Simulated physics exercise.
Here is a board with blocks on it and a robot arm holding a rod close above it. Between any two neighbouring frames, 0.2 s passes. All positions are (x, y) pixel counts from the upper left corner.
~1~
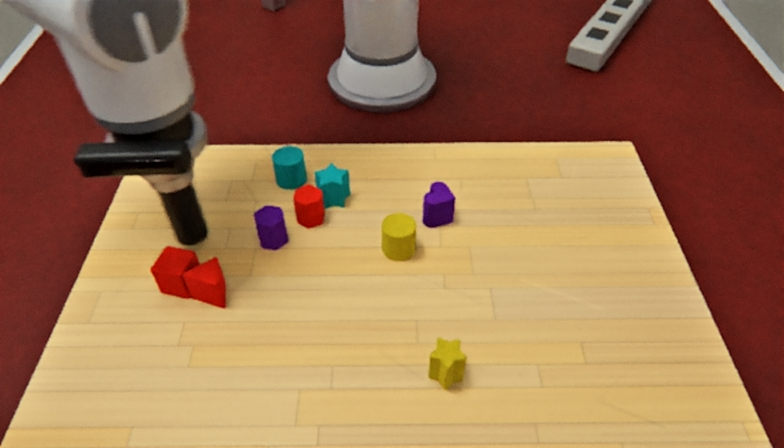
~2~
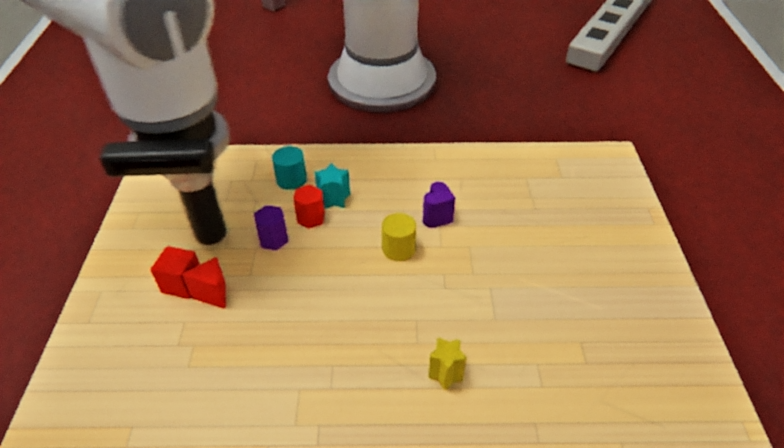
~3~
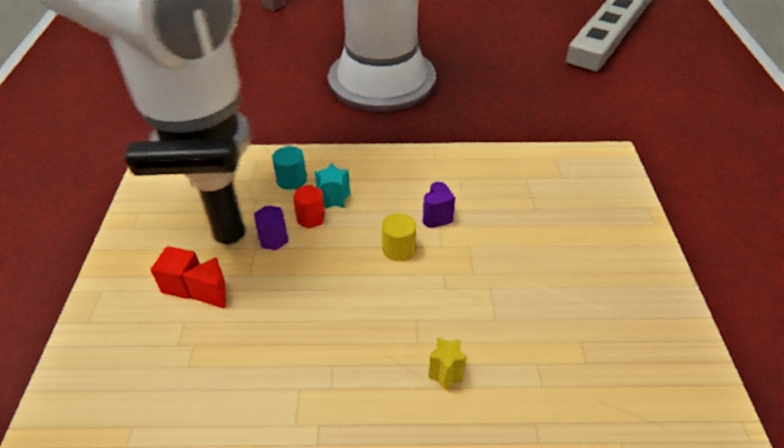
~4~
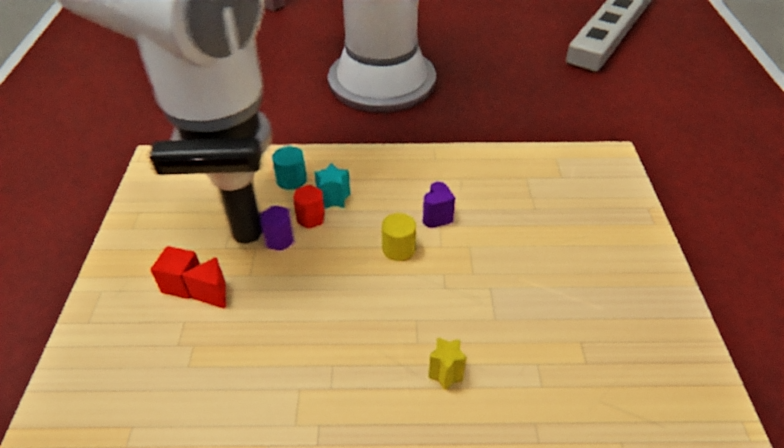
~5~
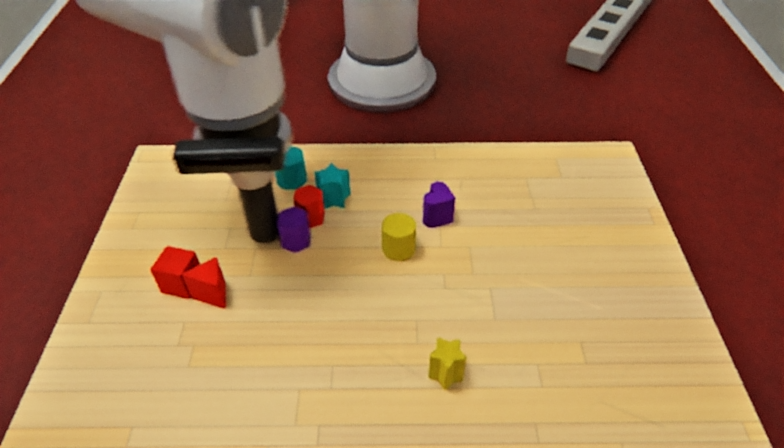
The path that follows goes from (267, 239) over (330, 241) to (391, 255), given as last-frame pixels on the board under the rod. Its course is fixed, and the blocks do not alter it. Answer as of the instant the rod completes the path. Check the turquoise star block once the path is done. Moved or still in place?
At the end of the path, the turquoise star block remains in its old spot.
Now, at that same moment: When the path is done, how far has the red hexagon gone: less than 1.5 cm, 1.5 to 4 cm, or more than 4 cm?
Ends under 1.5 cm away.
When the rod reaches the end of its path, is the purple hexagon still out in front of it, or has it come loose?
My prediction: In front.
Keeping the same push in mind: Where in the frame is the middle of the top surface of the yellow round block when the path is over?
Its top face will be centred at roughly (448, 226).
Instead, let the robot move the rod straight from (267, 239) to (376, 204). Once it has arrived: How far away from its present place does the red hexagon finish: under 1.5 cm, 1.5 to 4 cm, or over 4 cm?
Travel: Beyond 4 cm.
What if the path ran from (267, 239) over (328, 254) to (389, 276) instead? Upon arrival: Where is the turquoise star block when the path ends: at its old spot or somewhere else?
At the end of the path, the turquoise star block remains in its old spot.
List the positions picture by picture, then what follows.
In the first picture, lower end of the rod (192, 234), tops of blocks, purple hexagon (269, 215), red hexagon (307, 194), turquoise star block (331, 174), yellow round block (399, 224).
In the second picture, rod (211, 234), blocks as before.
In the third picture, rod (229, 233), blocks as before.
In the fourth picture, rod (248, 232), purple hexagon (275, 216).
In the fifth picture, rod (265, 232), purple hexagon (292, 217), red hexagon (307, 194), turquoise star block (331, 174), yellow round block (399, 224).
On the path given first. One third of the way, rod (309, 232); purple hexagon (335, 221), turned 20° clockwise.
Two thirds of the way, rod (351, 237); purple hexagon (379, 227), turned 25° clockwise; yellow round block (413, 225).
At the end, rod (391, 248); purple hexagon (421, 240), turned 30° clockwise; red hexagon not moved; turquoise star block not moved; yellow round block (448, 226).
